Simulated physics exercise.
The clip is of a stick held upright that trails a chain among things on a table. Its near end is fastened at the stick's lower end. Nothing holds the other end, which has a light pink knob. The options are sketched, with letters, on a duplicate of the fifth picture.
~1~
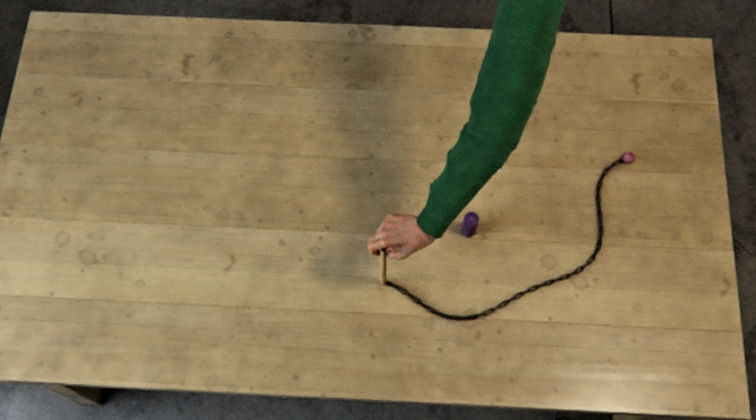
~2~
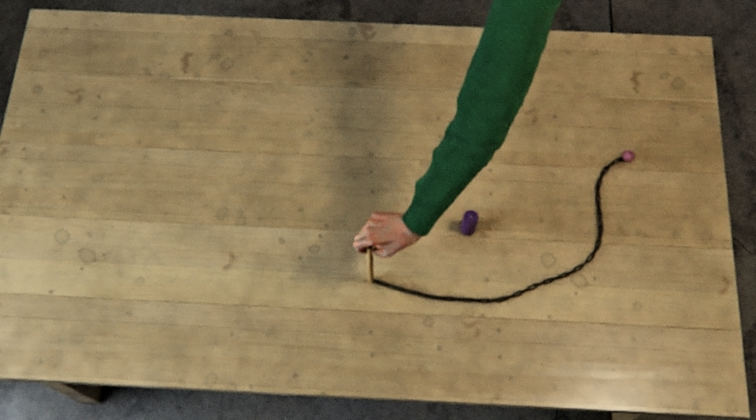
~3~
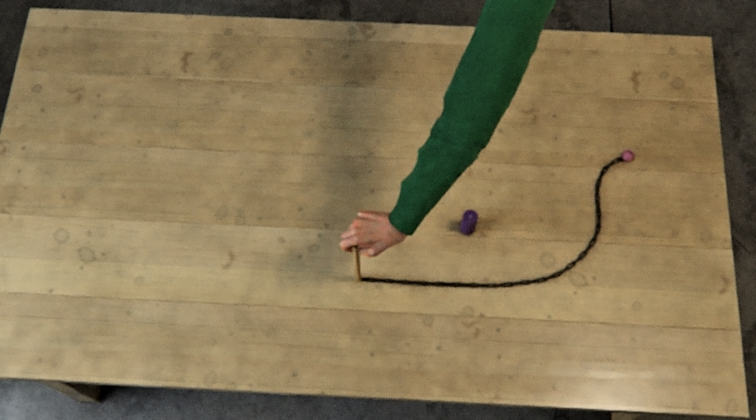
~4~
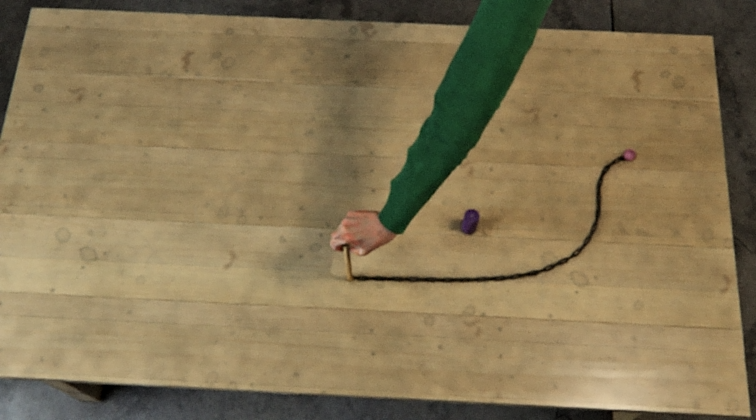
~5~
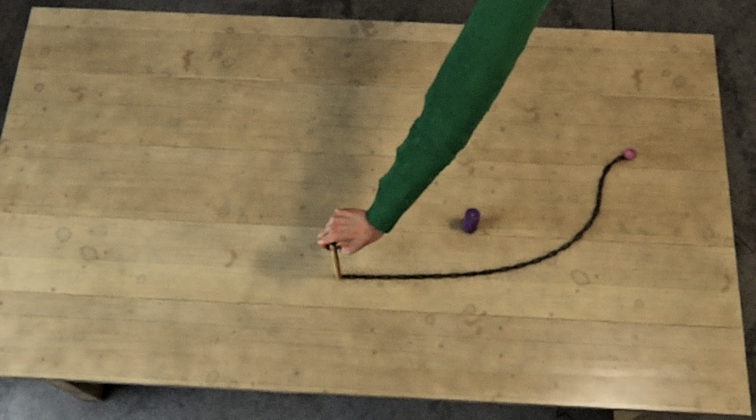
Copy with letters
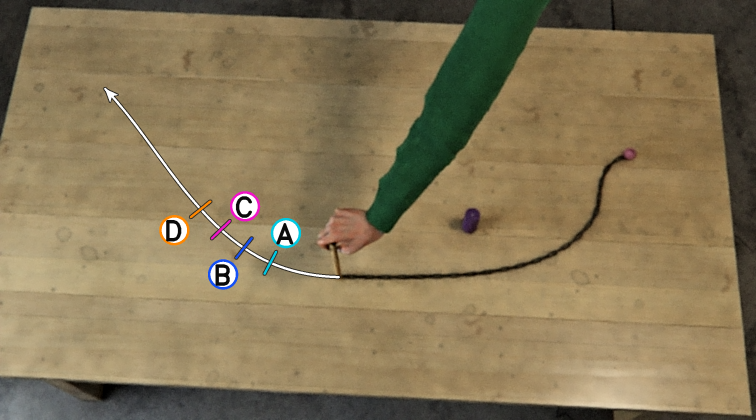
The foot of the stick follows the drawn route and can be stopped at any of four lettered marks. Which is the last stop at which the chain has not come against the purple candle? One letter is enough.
Up to mark B.
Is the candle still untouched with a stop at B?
Yes.
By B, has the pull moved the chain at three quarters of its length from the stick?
Yes.
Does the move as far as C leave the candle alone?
For that mark, no.
On the marked copy, A at (270, 263); B at (244, 248); C at (221, 230); D at (201, 209); the route from (339, 277) via (196, 204) to (105, 89).
Following B. Soon after the start, foot of the stick (304, 274), middle of the chain (487, 255), free end (620, 160).
Later, foot of the stick (270, 263), middle of the chain (454, 250), free end (606, 178).
In the end, foot of the stick (244, 248), middle of the chain (427, 247), free end (590, 191); nothing has been touched.
As for the rest, A is safe but short; C brings the chain against the candle; D brings the chain against the candle.
